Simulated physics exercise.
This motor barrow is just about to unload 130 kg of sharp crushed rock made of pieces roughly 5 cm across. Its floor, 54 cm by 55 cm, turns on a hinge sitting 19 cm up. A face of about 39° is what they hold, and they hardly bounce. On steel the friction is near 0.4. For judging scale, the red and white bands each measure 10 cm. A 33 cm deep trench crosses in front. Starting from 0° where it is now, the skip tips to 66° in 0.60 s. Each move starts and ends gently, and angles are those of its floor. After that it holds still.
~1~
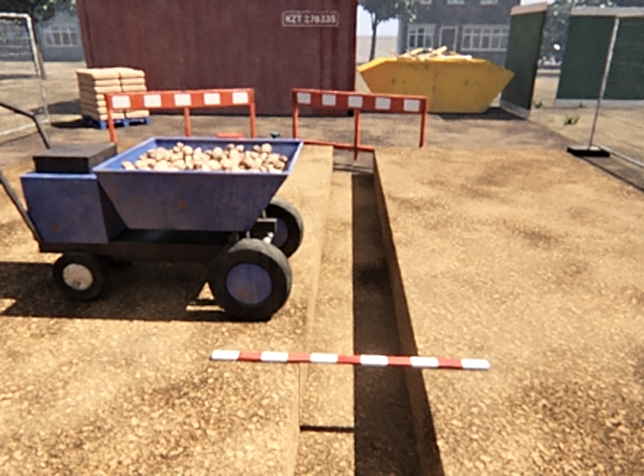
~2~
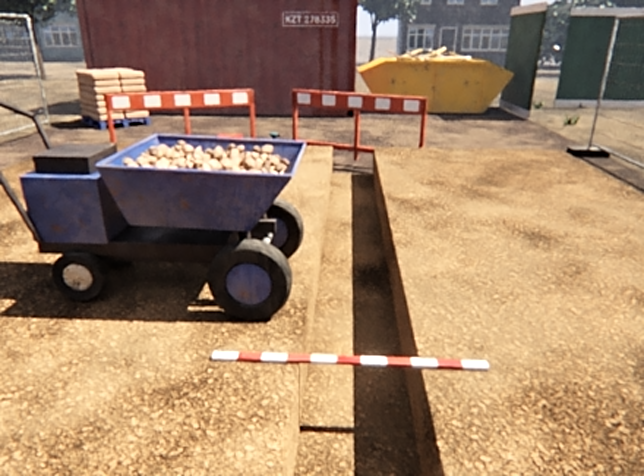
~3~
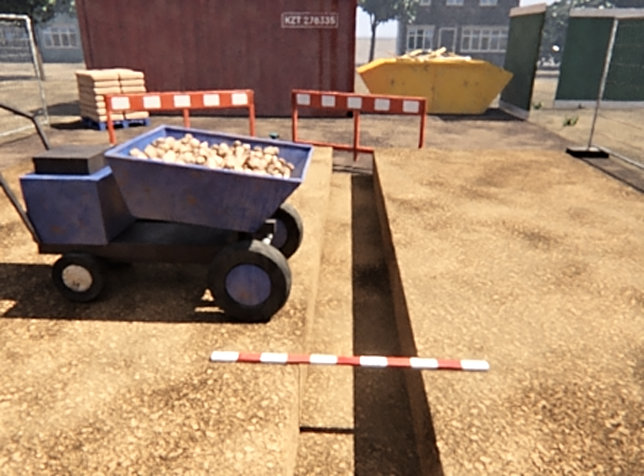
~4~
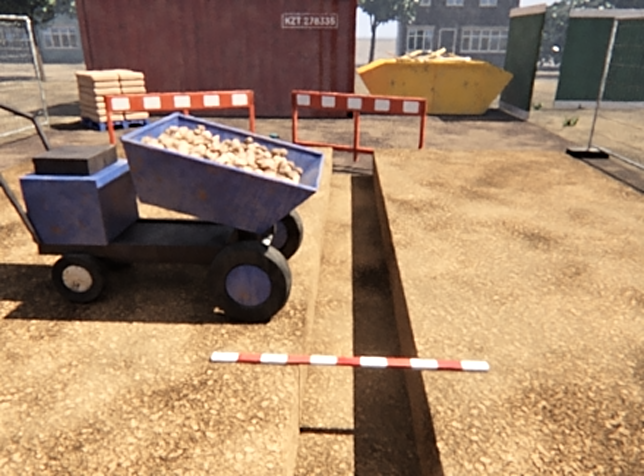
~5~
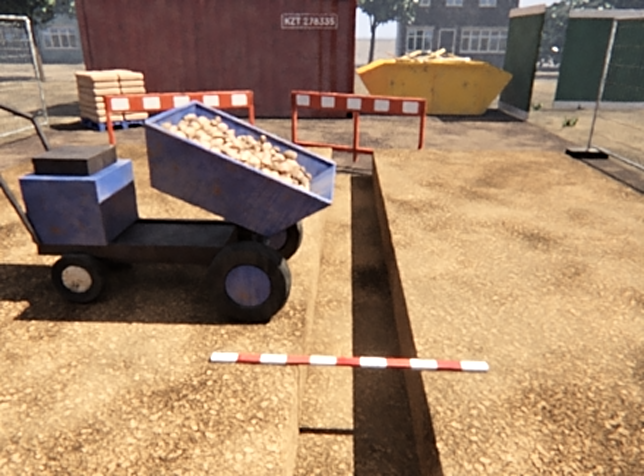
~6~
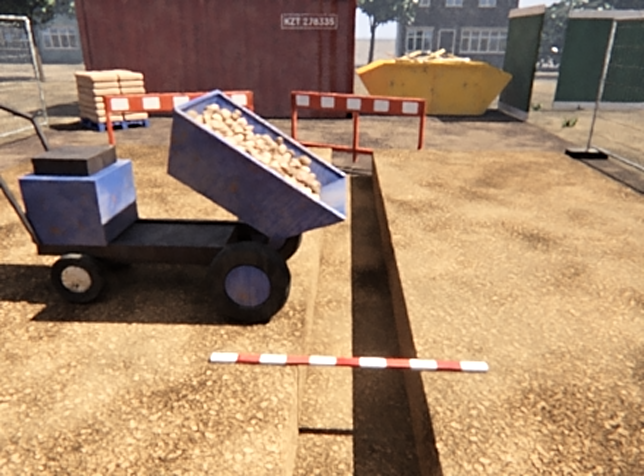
Blue motor barrow raising the rear of its stone-filled skip, tilting it steadily down to the right beside a narrow trench.
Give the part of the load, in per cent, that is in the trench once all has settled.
Close to 33 in a hundred.
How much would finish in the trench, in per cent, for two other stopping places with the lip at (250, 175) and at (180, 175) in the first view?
From the first place around 60 per cent, from the other around 60.
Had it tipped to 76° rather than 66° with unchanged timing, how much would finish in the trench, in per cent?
Roughly 60% would end there.
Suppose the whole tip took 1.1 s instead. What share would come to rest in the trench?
With that change, it comes to around 35 per cent.
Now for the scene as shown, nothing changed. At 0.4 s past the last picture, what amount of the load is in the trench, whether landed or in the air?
Some 10 per cent of the load by that point.
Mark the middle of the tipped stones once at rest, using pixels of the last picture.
Middle at around (411, 291), I'd say.
Then, 0.1 s after the last picture the floor is at 56°, 100 % in the skip; the foremost stones are at (349, 237).
Then, 0.4 s after the last picture the floor is at 66°, 86 % in the skip, 11 % in the trench, 3 % past the trench; the foremost stones are at (424, 292).
Then, 0.7 s after the last picture the floor is at 66°, 43 % in the skip, 21 % in the trench, 35 % past the trench; the foremost stones are at (550, 288).
Then, 2.7 s after the last picture the floor is at 66°, 32 % in the skip, 33 % in the trench, 35 % past the trench; the foremost stones are at (636, 277).
